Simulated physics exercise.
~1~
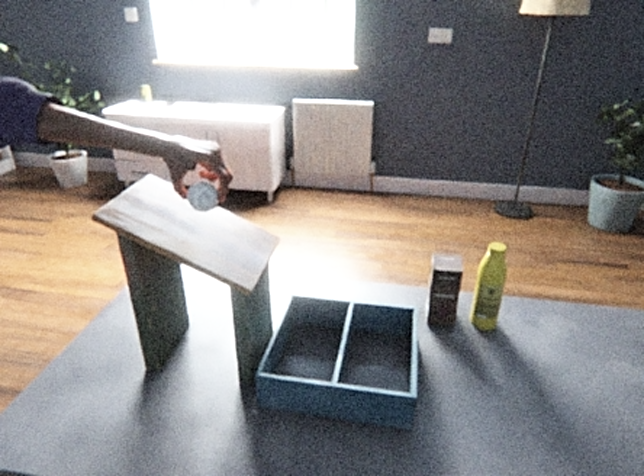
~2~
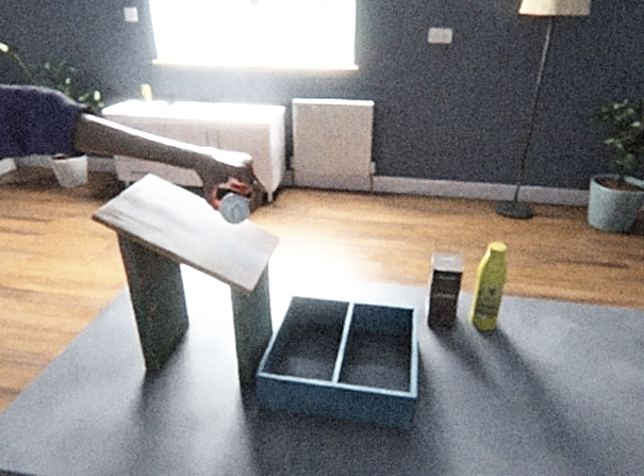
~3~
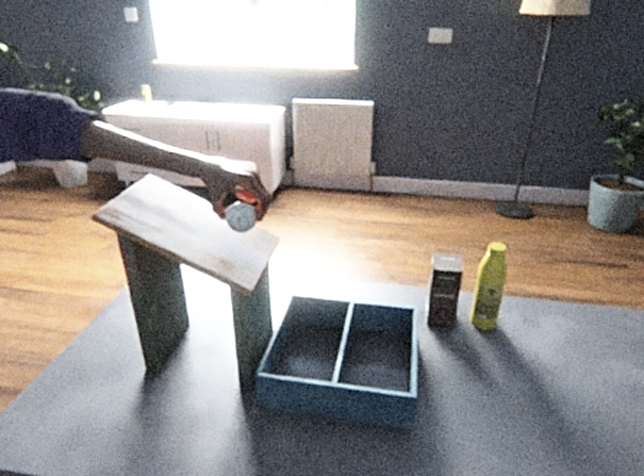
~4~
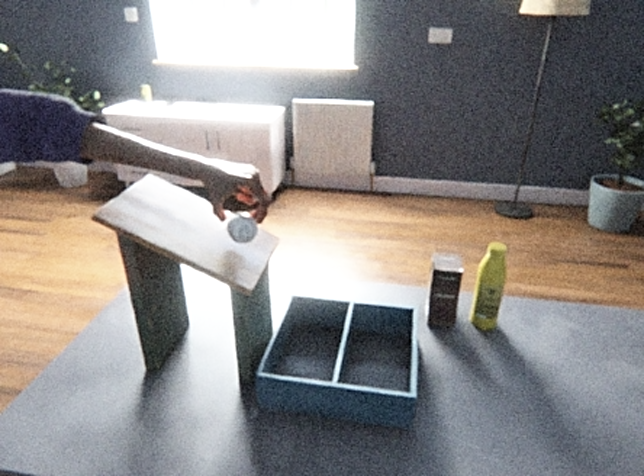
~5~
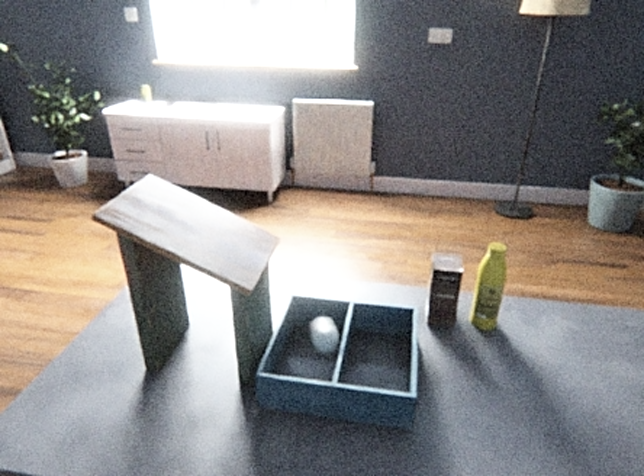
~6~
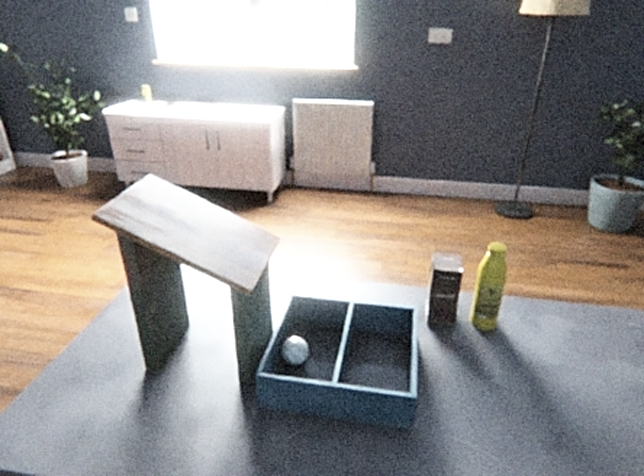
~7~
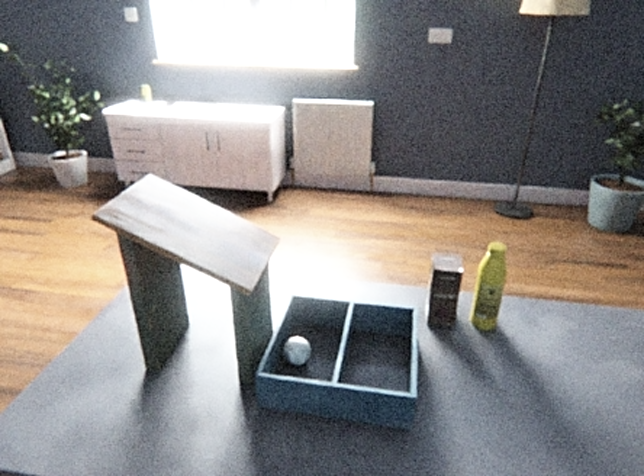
In a room with a wooden floor, a hand moves a white onion rightward over a sloping board and lets it go near the lower edge; the onion drops into the nearer bay of a blue divided tray, shifts left and comes to rest there, beside the board.
